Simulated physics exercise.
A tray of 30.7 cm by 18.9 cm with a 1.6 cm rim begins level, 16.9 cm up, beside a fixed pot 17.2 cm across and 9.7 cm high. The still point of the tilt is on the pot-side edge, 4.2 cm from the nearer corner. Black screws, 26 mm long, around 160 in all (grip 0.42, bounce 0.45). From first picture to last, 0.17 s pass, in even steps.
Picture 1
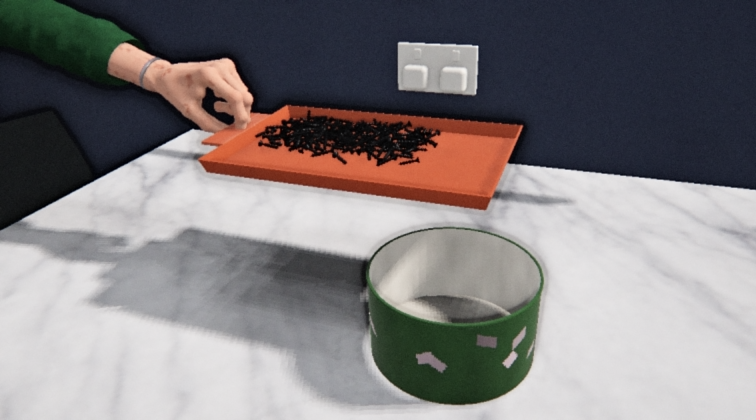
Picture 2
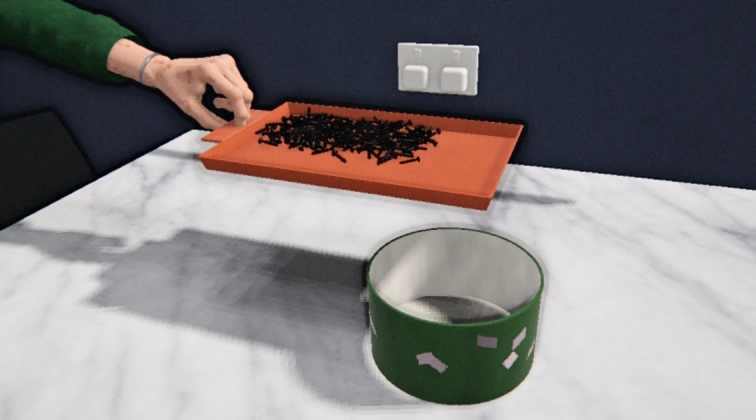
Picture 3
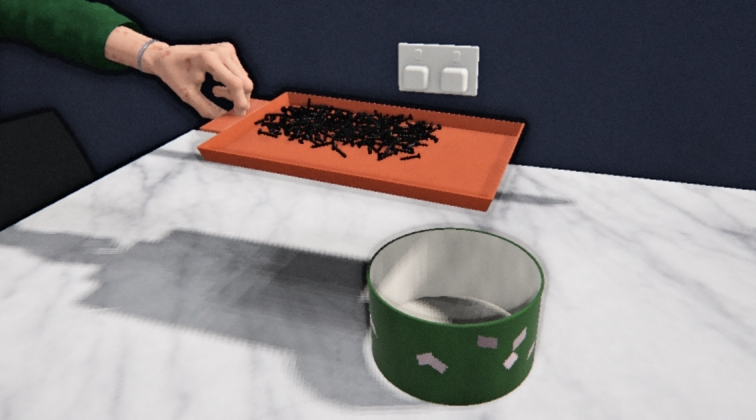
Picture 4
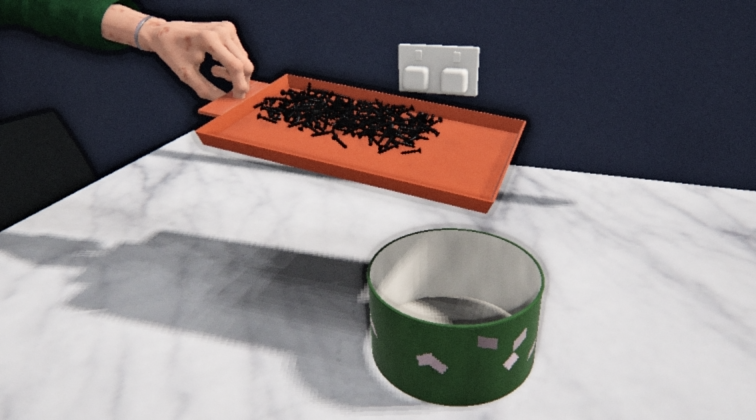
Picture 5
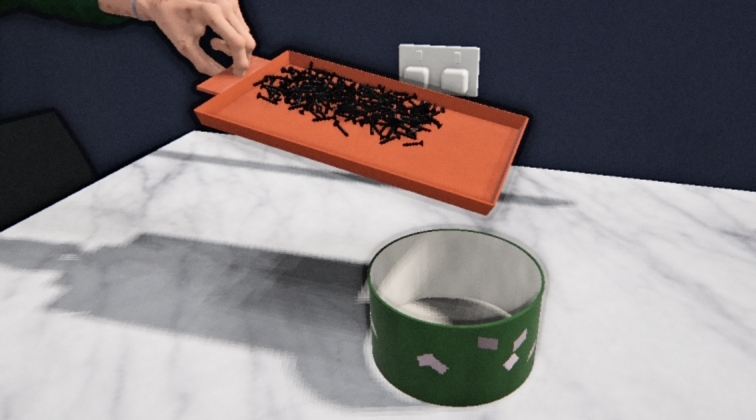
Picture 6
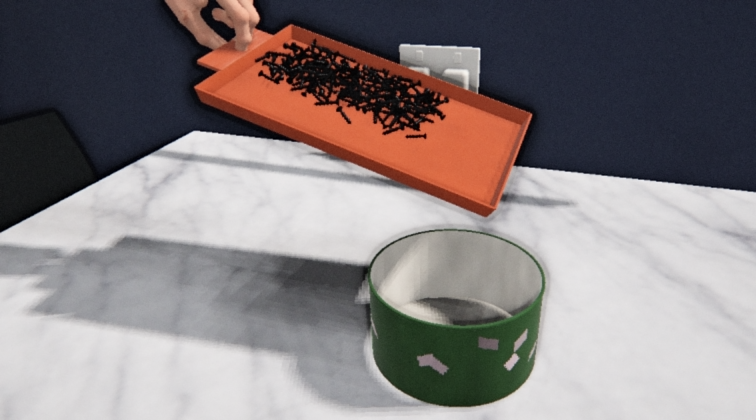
At the start, a hand in a green sleeve holds the left end of an orange tray of small black screws, nearly level above a marble surface behind a green pot. The hand then raises that end, slowly at first, until the tray slopes clearly down to the right, the screws still bunched toward its upper part.
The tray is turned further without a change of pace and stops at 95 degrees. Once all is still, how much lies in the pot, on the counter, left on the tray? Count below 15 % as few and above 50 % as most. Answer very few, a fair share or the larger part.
In the pot: A fair share; on the counter: The larger part; left on the tray: Very few.
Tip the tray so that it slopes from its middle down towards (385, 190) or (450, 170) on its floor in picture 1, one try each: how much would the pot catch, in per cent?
About 55 and 5 per cent.
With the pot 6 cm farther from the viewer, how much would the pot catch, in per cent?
In that case some 5 per cent.
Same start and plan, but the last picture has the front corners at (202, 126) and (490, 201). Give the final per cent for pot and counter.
Pot 60, counter 40.
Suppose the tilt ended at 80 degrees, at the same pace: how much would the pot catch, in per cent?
It would be near 20 per cent.
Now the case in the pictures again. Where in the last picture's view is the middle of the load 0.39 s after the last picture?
Around (515, 172).
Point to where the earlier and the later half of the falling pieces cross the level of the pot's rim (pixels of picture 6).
At about (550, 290), then at (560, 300).
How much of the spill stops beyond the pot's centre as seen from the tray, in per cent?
About 100 per cent.
Then, 0.23 s after the last picture, tilt 57 degrees; the tray holds 100 %, the pot 0 %.
Then, 0.39 s after the last picture, tilt 84 degrees; the tray holds 85 %, the pot 0 %.
Then, 0.67 s after the last picture, tilt 95 degrees; the tray holds 0 %, the pot 20 %.
In the end, pot 20 %, counter 80 %, tray 0 %.
